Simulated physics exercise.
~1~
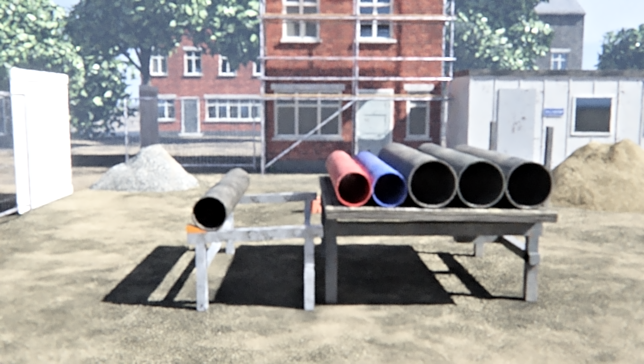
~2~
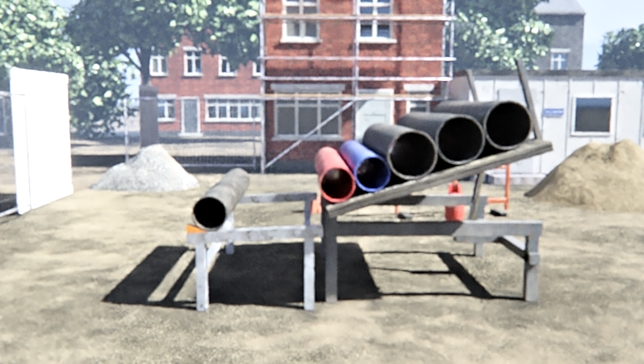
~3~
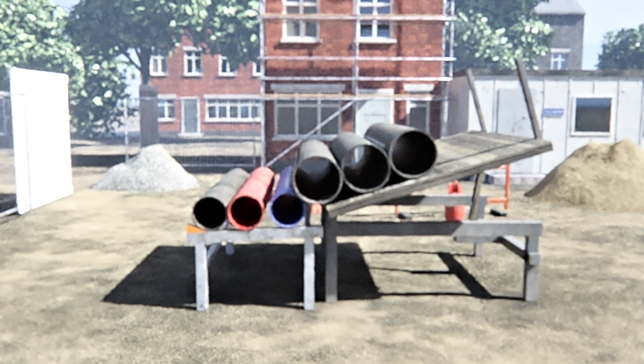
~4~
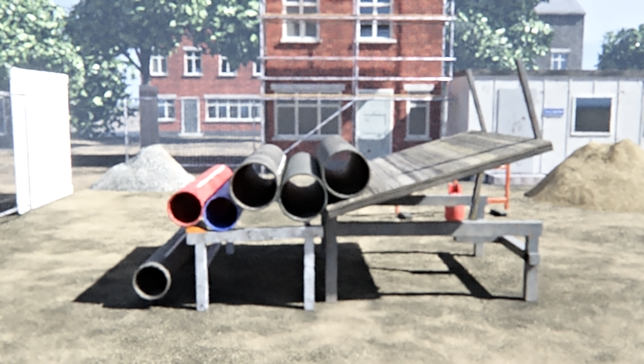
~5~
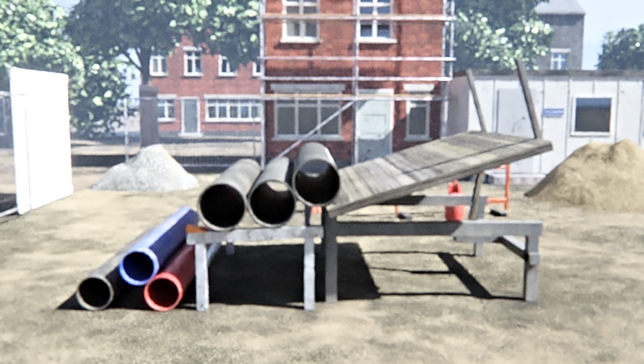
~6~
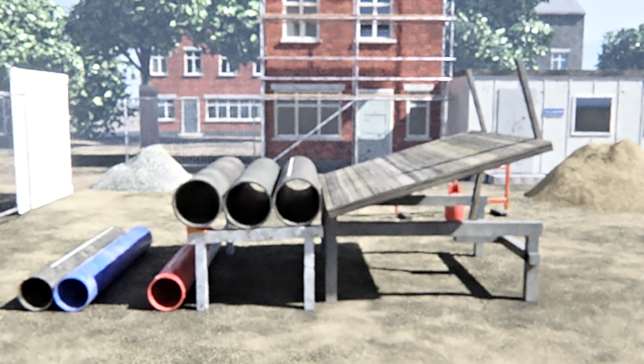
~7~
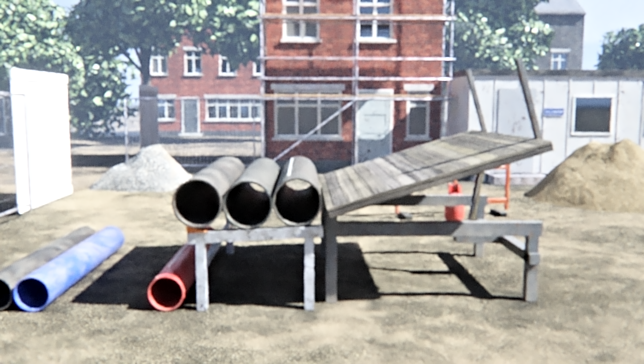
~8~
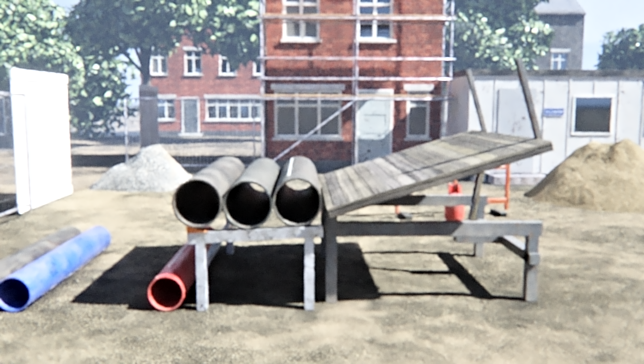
At first, a red pipe, a blue pipe and three large dark pipes lie side by side on a wooden deck, while another dark pipe rests on a lower rack to the left. The deck tilts, and the pipes roll leftwards down onto the rack, crowding against the one already there. That dark pipe drops off the far end, and the red and blue ones ride up and tumble over after it. The blue pipe and the fallen dark one roll away left across the ground. Finally, the red pipe lies still beside the rack, which holds the three large pipes.
